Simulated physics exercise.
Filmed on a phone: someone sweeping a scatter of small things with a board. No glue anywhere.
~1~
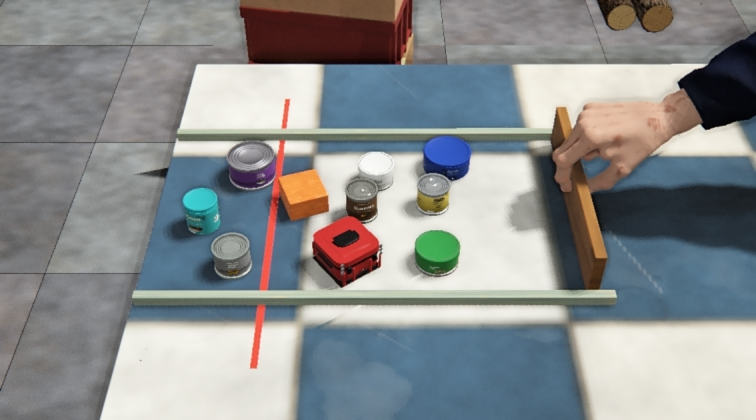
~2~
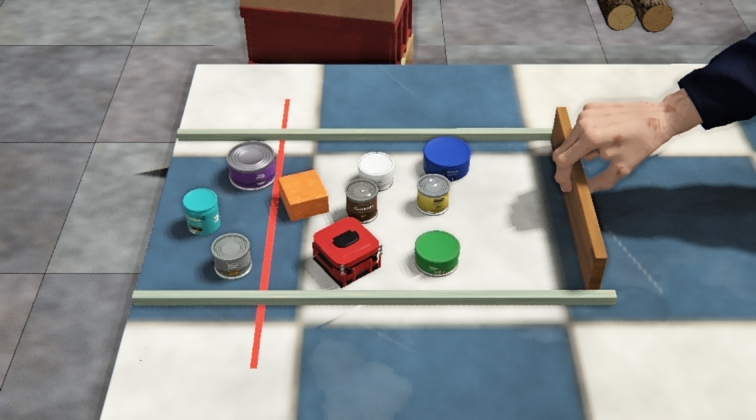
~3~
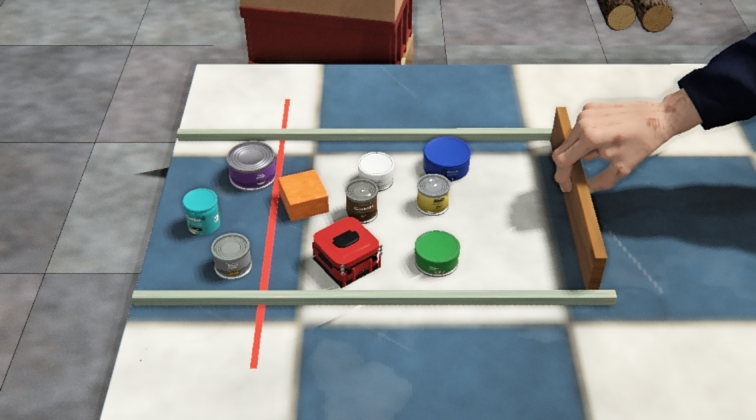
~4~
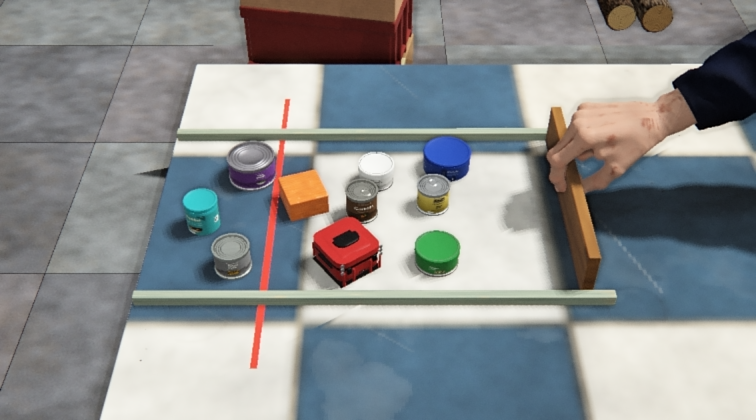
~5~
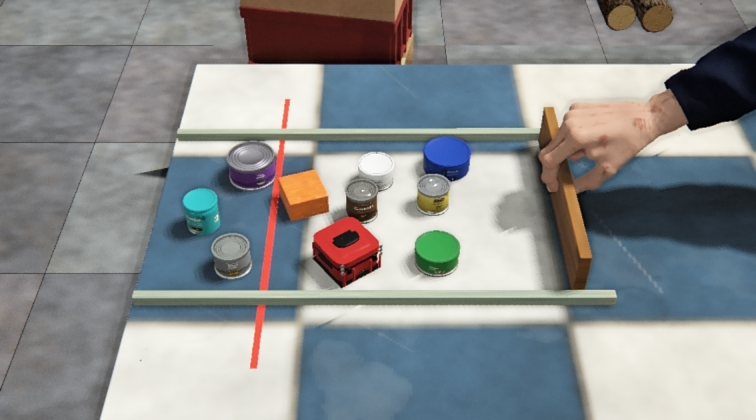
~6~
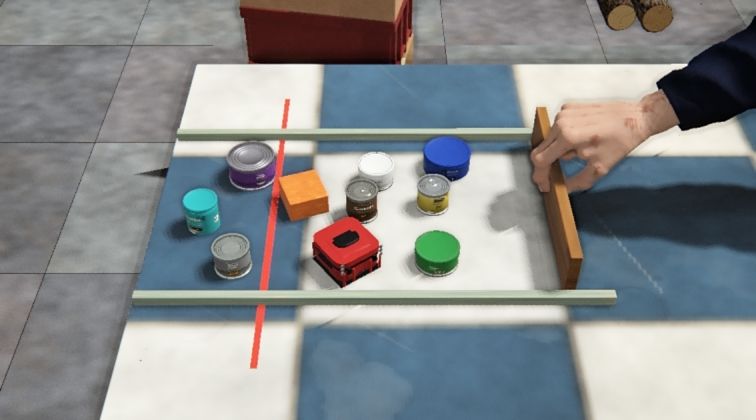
A wooden board held upright by a hand stays still at first, then slides slightly left between two pale rails, while the scattered tubs, tins, orange block and red case around the red line remain in place.
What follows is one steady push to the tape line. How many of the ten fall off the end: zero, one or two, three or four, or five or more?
In the end the number that fall off is zero.
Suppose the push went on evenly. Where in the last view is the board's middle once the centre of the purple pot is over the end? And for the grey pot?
Near (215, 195) and (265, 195).
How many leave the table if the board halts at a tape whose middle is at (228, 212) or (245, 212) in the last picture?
Try by try, 1 and 1.
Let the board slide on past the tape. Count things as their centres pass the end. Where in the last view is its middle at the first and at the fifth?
Near (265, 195) and (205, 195).
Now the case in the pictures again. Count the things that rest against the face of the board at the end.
5 of them.
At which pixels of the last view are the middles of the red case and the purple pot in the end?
The red case at (195, 253), the purple pot at (220, 167).
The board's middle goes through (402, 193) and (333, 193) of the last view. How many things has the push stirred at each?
By then 6, and 8.
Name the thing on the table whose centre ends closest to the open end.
Foremost is the grey pot.
Soon after, none off yet; turquoise tub at rest near (202, 212); grey pot at rest near (232, 256); purple pot at rest near (252, 166).
At rest, the number that fall off is zero.
